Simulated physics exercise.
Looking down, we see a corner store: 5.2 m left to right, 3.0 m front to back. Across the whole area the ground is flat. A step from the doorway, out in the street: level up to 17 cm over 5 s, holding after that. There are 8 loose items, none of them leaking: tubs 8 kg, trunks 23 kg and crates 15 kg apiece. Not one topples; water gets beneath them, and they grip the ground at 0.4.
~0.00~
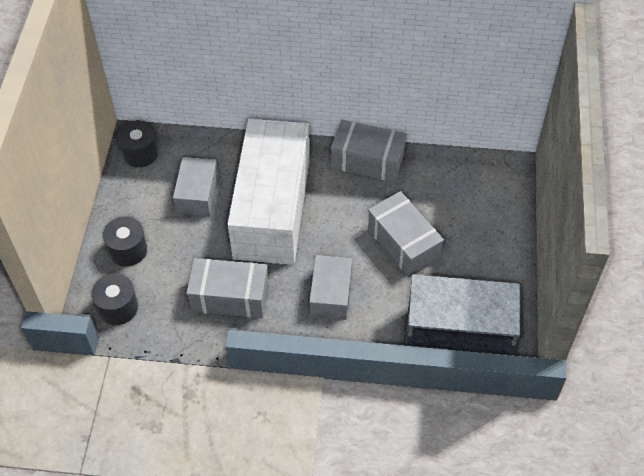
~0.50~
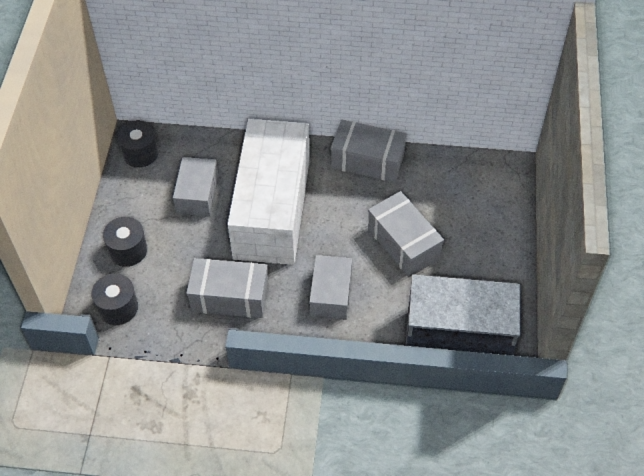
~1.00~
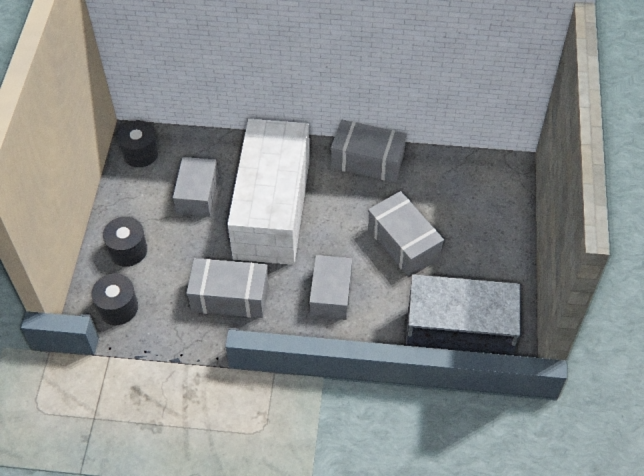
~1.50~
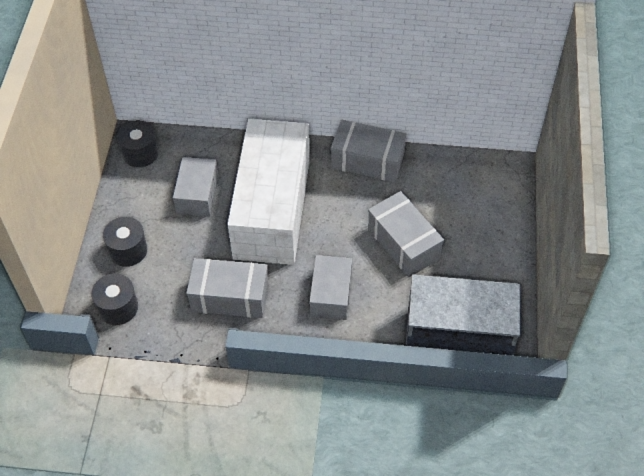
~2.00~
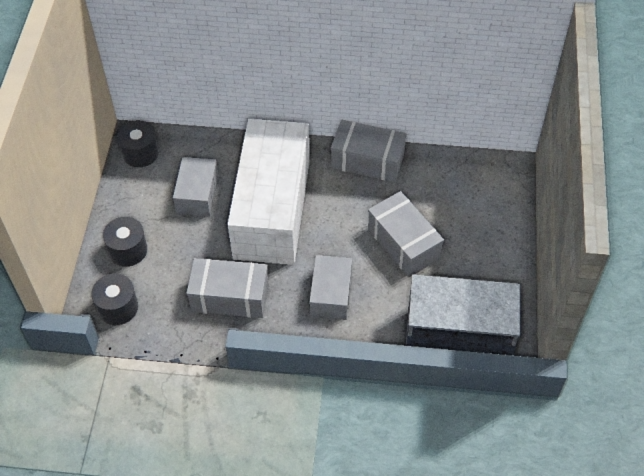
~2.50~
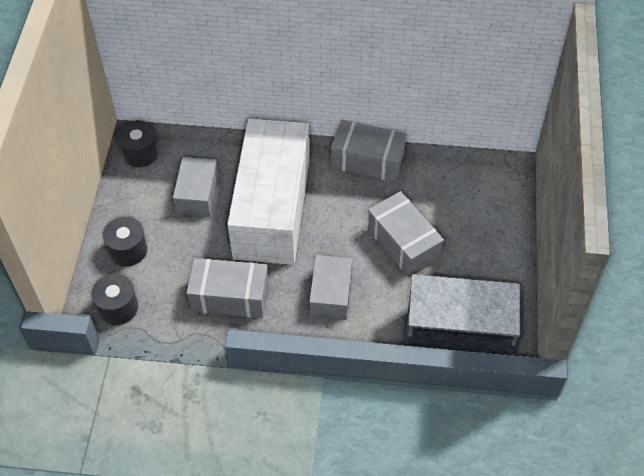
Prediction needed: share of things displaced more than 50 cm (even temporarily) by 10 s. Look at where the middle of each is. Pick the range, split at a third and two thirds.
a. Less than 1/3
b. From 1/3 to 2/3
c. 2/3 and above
Option b: From 1/3 to 2/3.
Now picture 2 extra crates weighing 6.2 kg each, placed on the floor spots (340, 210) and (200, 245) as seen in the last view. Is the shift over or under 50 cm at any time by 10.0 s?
Note: Item 1 stays inside the limit; item 2 exceeds the limit.
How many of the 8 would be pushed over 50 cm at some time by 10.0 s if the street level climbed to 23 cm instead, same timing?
In that case the number is 6.
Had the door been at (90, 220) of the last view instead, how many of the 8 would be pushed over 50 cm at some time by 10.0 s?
Result: 5.
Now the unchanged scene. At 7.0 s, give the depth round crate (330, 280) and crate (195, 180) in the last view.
I'd estimate 3 cm for the first and 5 cm for the second.
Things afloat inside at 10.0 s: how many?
By my count, 5.
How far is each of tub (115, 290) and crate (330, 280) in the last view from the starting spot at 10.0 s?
Net displacement, in order: 140 cm; 0 cm.
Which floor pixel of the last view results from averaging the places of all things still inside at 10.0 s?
I'd put it close to (263, 207) in the last view.
After 3.5 s 0 of 8 are over 50 cm from their spots; 0 afloat.
After 4.5 s 0 of 8 are over 50 cm from their spots; 0 afloat.
After 7.0 s 2 of 8 are over 50 cm from their spots; 3 afloat.
After 10.0 s 4 of 8 are over 50 cm from their spots, and 4 have been at some point; 5 afloat.
